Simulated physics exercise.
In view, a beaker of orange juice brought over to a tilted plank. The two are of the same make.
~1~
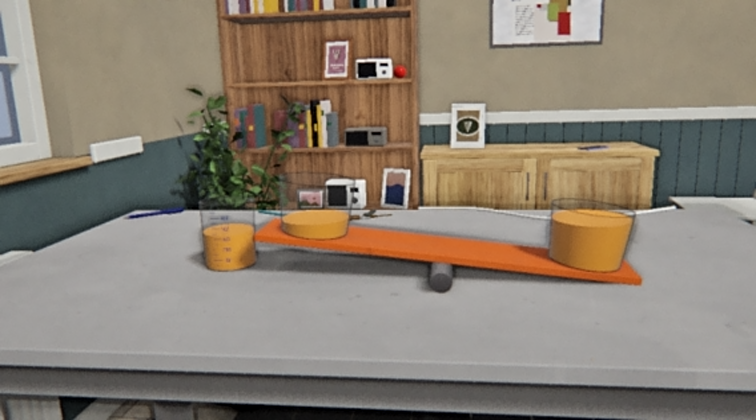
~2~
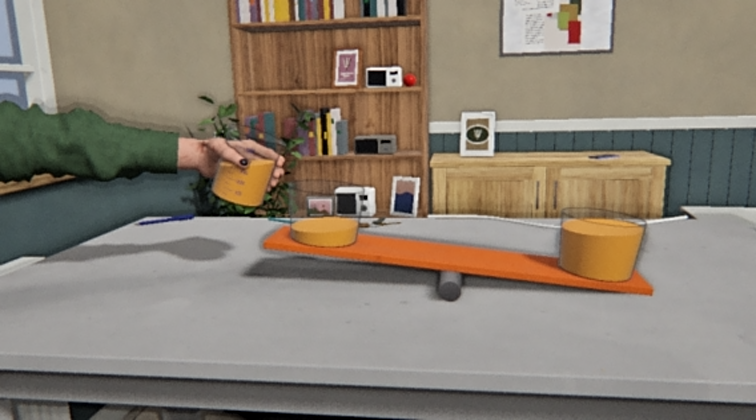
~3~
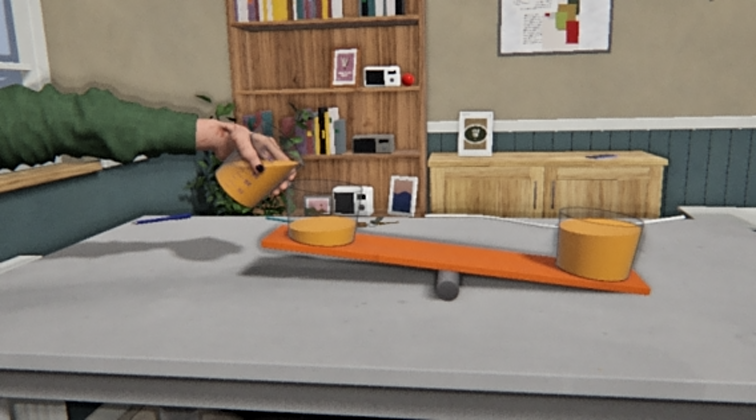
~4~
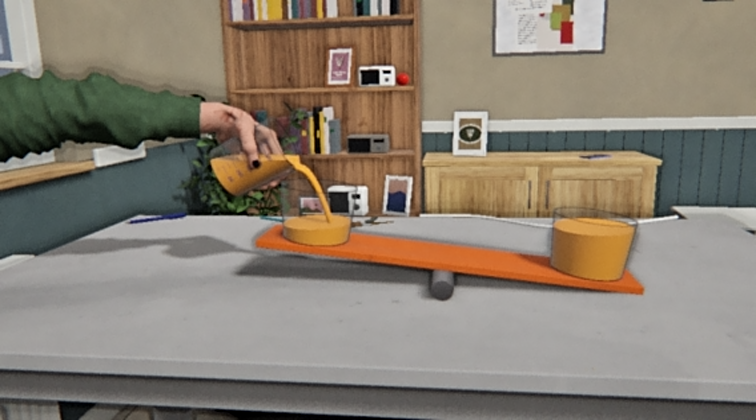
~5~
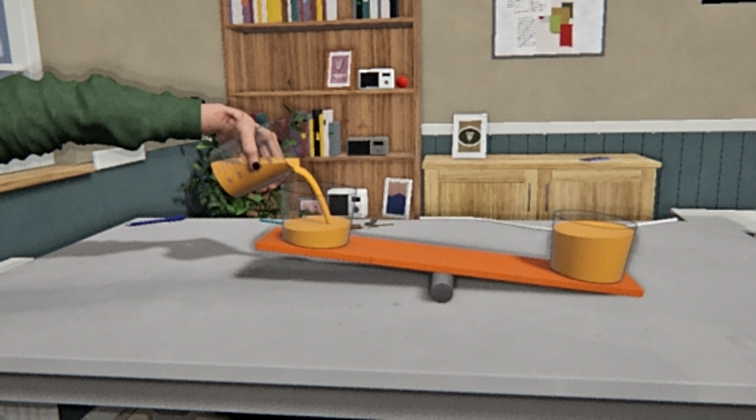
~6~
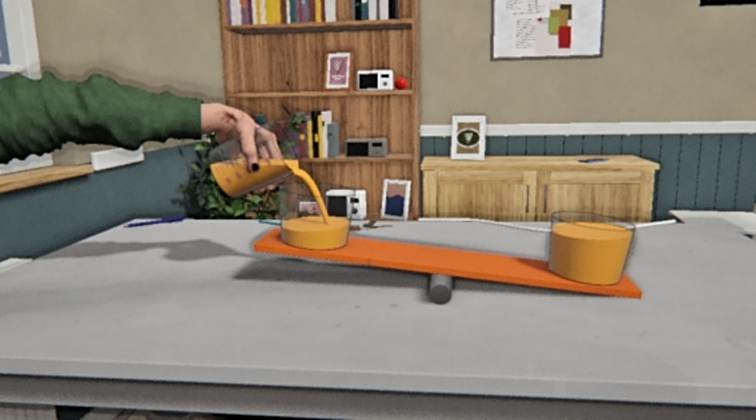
An orange plank rests tilted across a dark grey pipe on a grey table, seen from the front in a room with a wooden bookcase, a plant and a low cabinet. A shallowly filled clear tub sits on its raised left end, a fuller one on its low right. A green-sleeved arm lifts a beaker of orange juice from the left, tips it and pours into the left tub, as the view shifts slightly.
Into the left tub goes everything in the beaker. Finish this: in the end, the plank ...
In the end, the plank has not moved.
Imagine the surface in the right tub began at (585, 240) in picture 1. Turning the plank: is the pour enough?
I think it swaps its tilt.
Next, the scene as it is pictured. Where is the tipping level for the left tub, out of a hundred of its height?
My estimate is near 80 percent.
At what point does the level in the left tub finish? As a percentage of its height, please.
Fill level: About 60 percent.
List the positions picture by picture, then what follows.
Before the pour; beaker (229, 232) about half full; left tub (316, 204) about a quarter full, raised; right tub (588, 234) about three quarters full, on the low side, in the first picture.
The beaker is on its way; pipe (450, 290); left tub about a quarter full, surface at (324, 225), in the second picture.
The orange juice nears the lip; beaker (260, 165) tipped 50° with all of its load; left tub (323, 211) about a quarter full, in the third picture.
Pouring; pipe (442, 289); left tub about a quarter full, surface at (317, 223); right tub about three quarters full, surface at (593, 227), in the fourth picture.
Pouring; beaker (256, 159) tipped 65° with nearly all of its load; left tub (318, 213) about a quarter full, in the fifth picture.
Pouring; pipe (441, 293); left tub about a third full, surface at (316, 224); right tub about three quarters full, surface at (591, 231), in the sixth picture.
A moment on, the left tub is about half full; the plank leans as before.
When it is over, the left tub is about two thirds full; the plank leans as before.
